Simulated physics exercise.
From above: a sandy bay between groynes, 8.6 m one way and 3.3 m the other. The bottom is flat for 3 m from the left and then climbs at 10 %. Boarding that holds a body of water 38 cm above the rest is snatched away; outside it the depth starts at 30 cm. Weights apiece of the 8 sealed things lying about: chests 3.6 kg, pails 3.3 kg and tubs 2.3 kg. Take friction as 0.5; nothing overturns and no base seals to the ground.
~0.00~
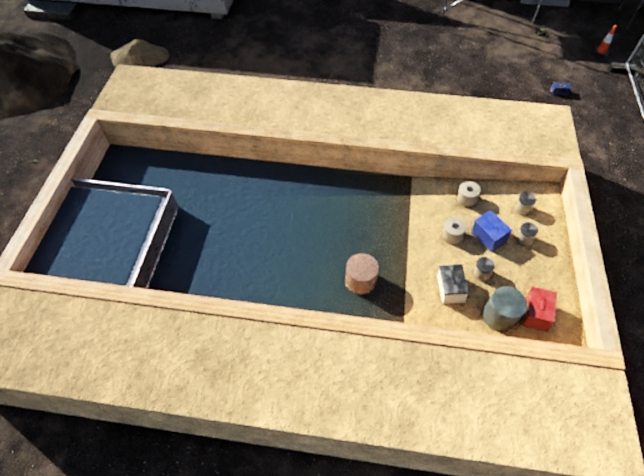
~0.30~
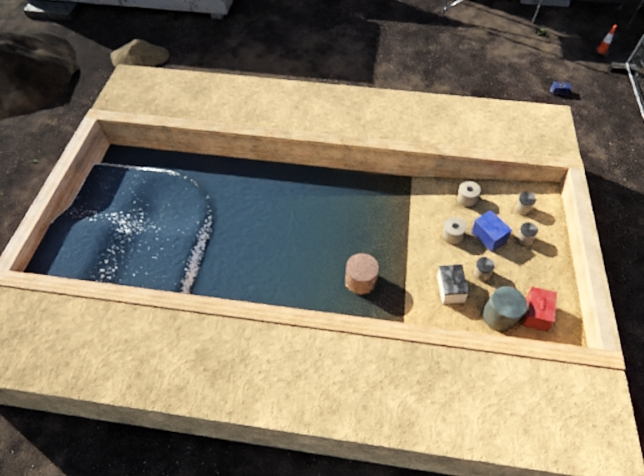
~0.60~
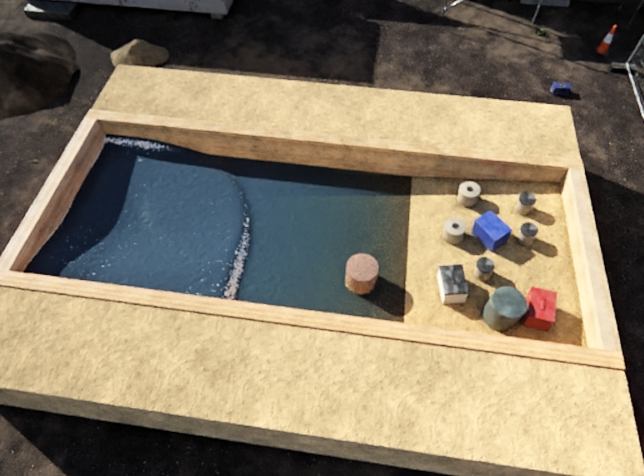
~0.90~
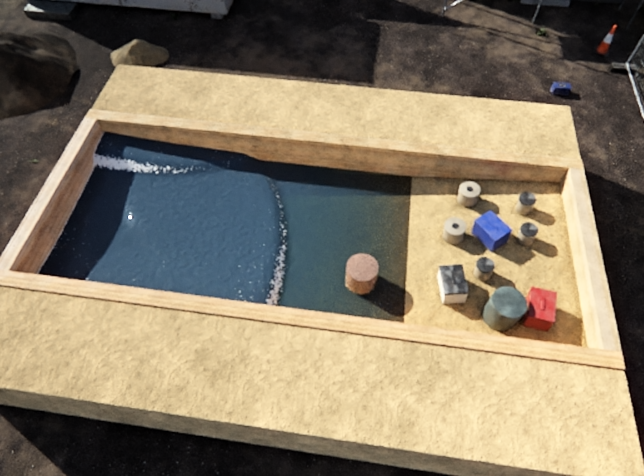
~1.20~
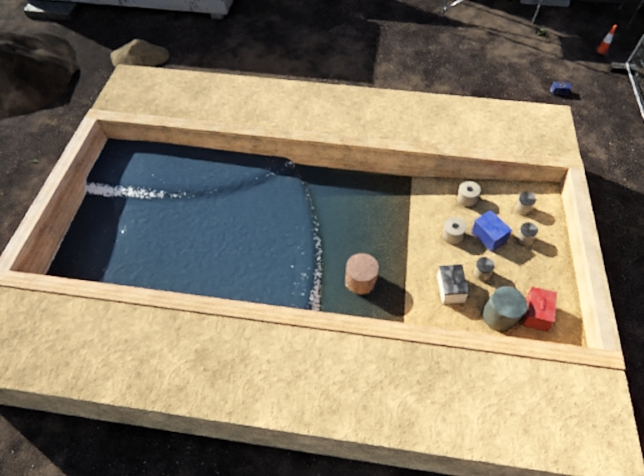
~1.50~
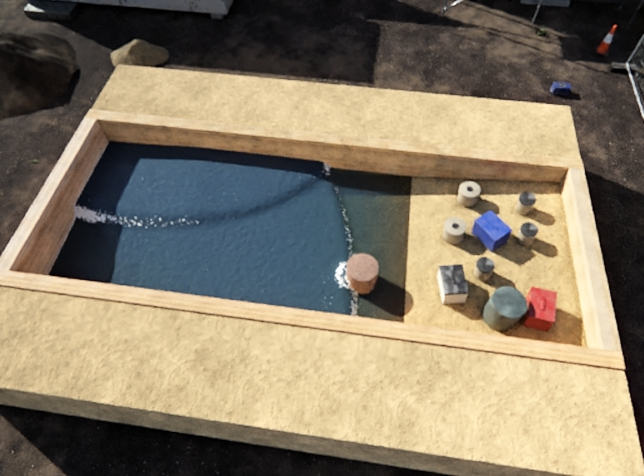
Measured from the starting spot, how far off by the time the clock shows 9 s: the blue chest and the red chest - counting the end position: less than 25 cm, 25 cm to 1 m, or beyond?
The blue chest ends far away, the red chest moves a short way.
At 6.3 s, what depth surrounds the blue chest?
Roughly 6 cm.
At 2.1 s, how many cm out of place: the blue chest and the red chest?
About 0 and 0 cm.
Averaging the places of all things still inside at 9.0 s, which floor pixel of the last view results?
At about (390, 256).
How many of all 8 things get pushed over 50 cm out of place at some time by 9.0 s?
7 of them.
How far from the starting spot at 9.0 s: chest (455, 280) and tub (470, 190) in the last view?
In turn: 250 cm, 250 cm.
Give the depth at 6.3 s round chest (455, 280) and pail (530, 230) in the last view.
Roughly 9 and 5 cm.
After 2.1 s the blue chest is near (495, 225), 0.0 m from its start, aground; the red chest is near (545, 304), 0.0 m from its start, aground; 0 afloat.
After 4.0 s the blue chest is near (519, 232), 0.4 m from its start, afloat; the red chest is near (545, 304), 0.0 m from its start, aground; 4 afloat.
After 6.3 s the blue chest is near (446, 267), 1.2 m from its start, afloat; the red chest is near (539, 313), 0.2 m from its start, afloat; 6 afloat.
After 9.0 s the blue chest is near (383, 240), 1.8 m from its start, afloat; the red chest is near (534, 324), 0.4 m from its start, aground; 4 afloat.
